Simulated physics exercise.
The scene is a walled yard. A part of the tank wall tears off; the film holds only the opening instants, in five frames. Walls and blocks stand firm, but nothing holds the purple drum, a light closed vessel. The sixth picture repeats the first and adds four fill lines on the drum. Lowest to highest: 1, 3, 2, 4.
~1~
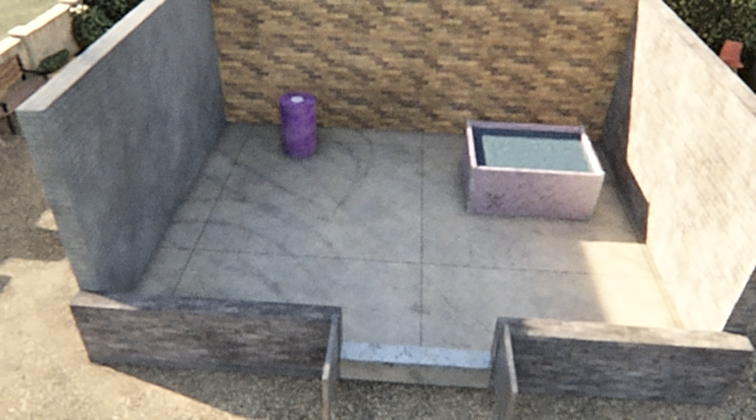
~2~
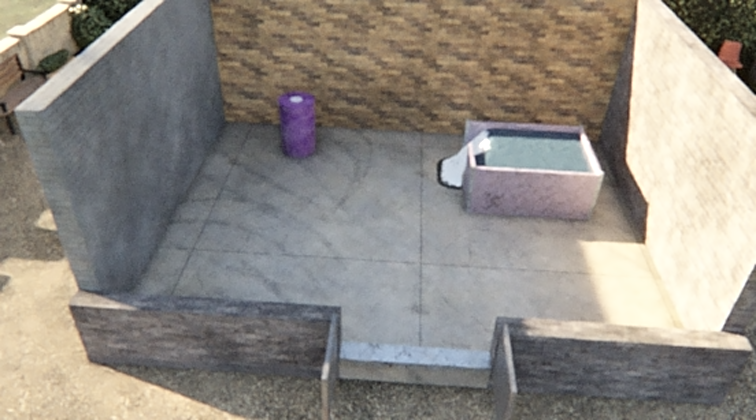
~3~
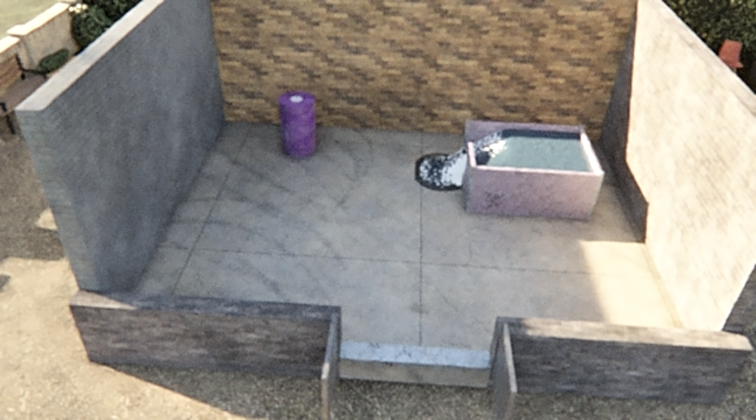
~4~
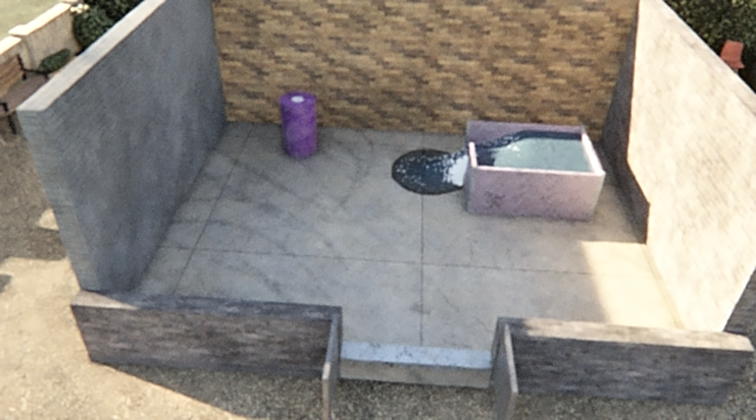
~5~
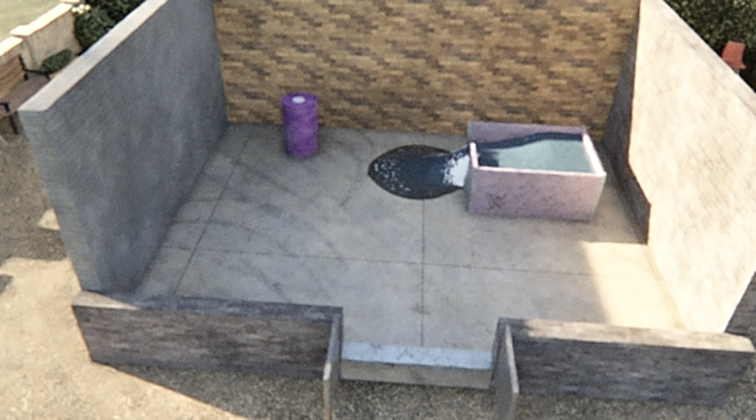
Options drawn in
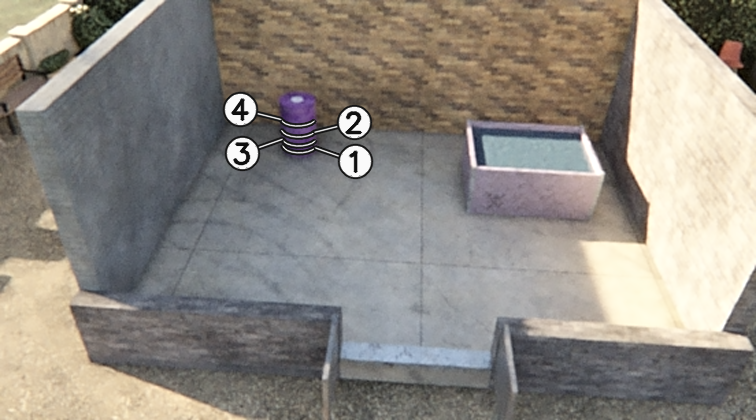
Water pours over the left side of a pale pinkish tank at the right of a walled yard, seen from above and in front. A purple drum stands to the left near the tan brick back wall, between grey side walls, with a gap in the low front wall. The dark, glinting puddle spreads leftward across the grey floor toward the drum, while the view stays almost still.
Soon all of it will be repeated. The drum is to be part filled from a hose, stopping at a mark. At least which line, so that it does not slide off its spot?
I would pick level 3.
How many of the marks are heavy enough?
Three of the four.
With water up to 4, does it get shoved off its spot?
No, not at all.
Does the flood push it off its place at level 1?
Yes, it does.
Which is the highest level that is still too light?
Level 1.
On the marked copy, 1 at (297, 152); 2 at (296, 137); 3 at (296, 145); 4 at (295, 125); from the bottom up 1, 3, 2, 4.
If 1 is chosen, it is pushed about 4 times its own width away.
If 2 is chosen, it does not move.
If 3 is chosen, it does not move.
If 4 is chosen, it does not move.
